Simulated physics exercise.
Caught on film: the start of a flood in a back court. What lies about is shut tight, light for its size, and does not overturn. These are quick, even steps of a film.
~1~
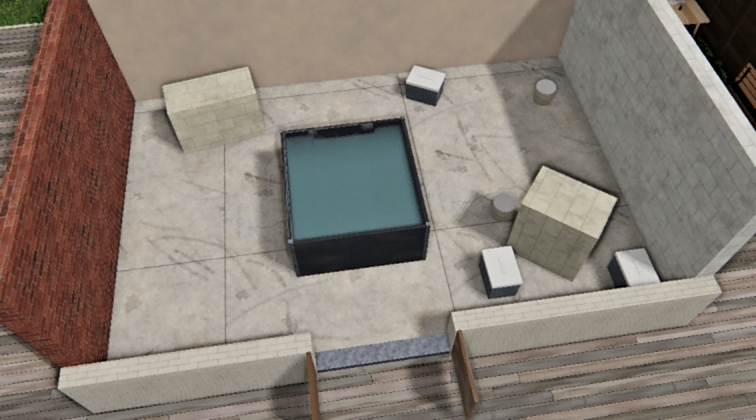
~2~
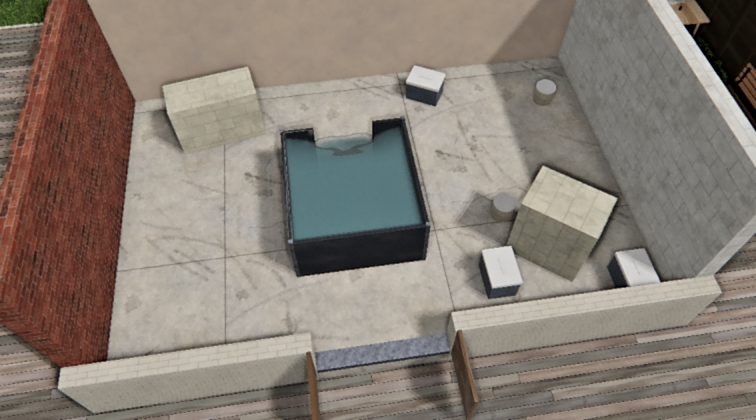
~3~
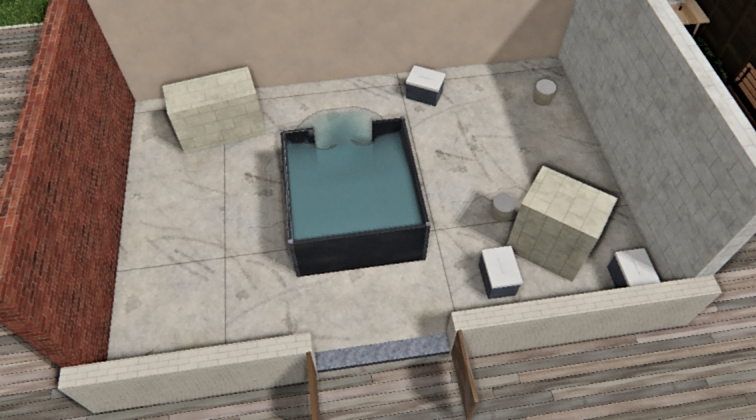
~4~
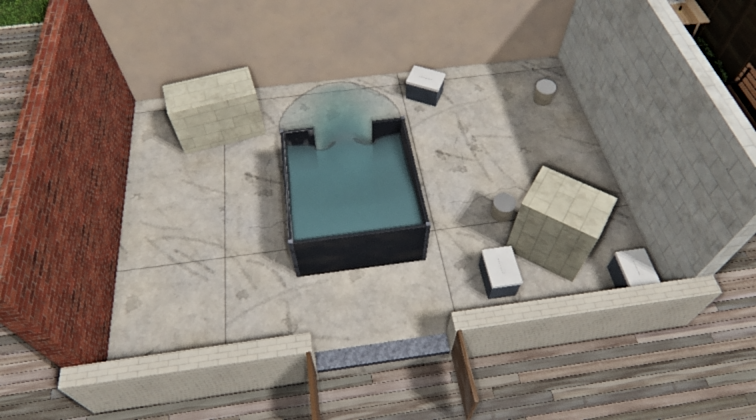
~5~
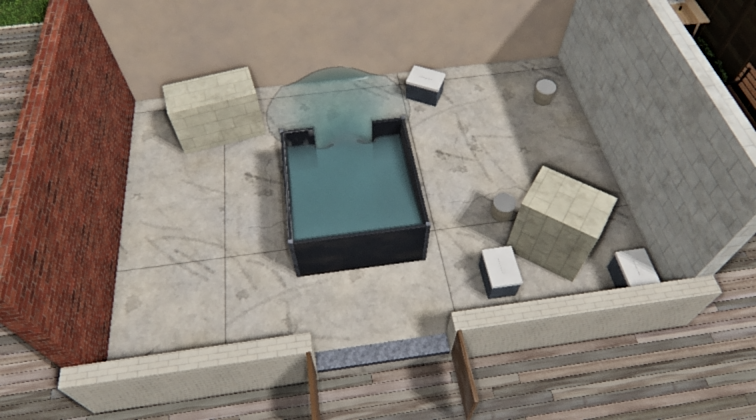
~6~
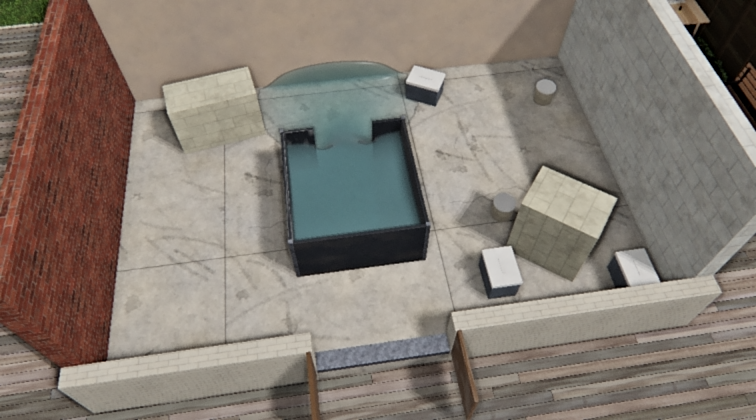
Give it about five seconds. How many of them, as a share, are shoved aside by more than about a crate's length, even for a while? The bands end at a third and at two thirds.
Share: Between one and two thirds.
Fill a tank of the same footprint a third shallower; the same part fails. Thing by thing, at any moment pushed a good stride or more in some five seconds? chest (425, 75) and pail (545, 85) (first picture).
In that order: That far or more, yes.
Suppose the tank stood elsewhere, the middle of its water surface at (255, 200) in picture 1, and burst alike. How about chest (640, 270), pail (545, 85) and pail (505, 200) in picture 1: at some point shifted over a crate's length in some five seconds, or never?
As listed: Less than that, pushed that far, no.
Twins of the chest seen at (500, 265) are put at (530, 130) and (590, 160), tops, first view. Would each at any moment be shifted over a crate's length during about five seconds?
One after the other: Pushed that far, moved that far.
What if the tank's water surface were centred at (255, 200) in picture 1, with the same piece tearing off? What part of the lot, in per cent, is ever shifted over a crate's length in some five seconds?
Close to 40 %.
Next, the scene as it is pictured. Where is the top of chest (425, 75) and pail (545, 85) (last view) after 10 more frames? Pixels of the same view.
Near (547, 83) and (574, 92).
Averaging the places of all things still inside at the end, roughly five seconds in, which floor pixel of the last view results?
Near (565, 258).
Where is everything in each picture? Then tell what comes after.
In the first picture, a pail at (505, 202) rests on the ground; a chest at (502, 266) rests on the ground; 0 of 5 have shifted.
In the second picture, a pail at (505, 202), on the bottom; a chest at (502, 266) rests on the ground; 0 of 5 have shifted.
In the third picture, a pail at (505, 202) rests on the ground; a chest at (502, 266) rests on the ground; 0 of 5 have shifted.
In the fourth picture, a pail at (505, 202) rests on the ground; a chest at (502, 266), on the bottom; 0 of 5 have shifted.
In the fifth picture, a pail at (505, 202) rests on the ground; a chest at (502, 266), on the bottom; 0 of 5 have shifted.
In the sixth picture, a pail at (505, 202) rests on the ground; a chest at (502, 266), on the bottom; 0 of 5 have shifted.
A moment on, 0 of 5 are well off their spots; 0 afloat.
Next, 1 of 5 are well off their spots; 1 afloat.
Later, 2 of 5 are well off their spots; 2 afloat.
In the end, 2 of 5 are well off their spots, and 2 have been at some point; 2 afloat.
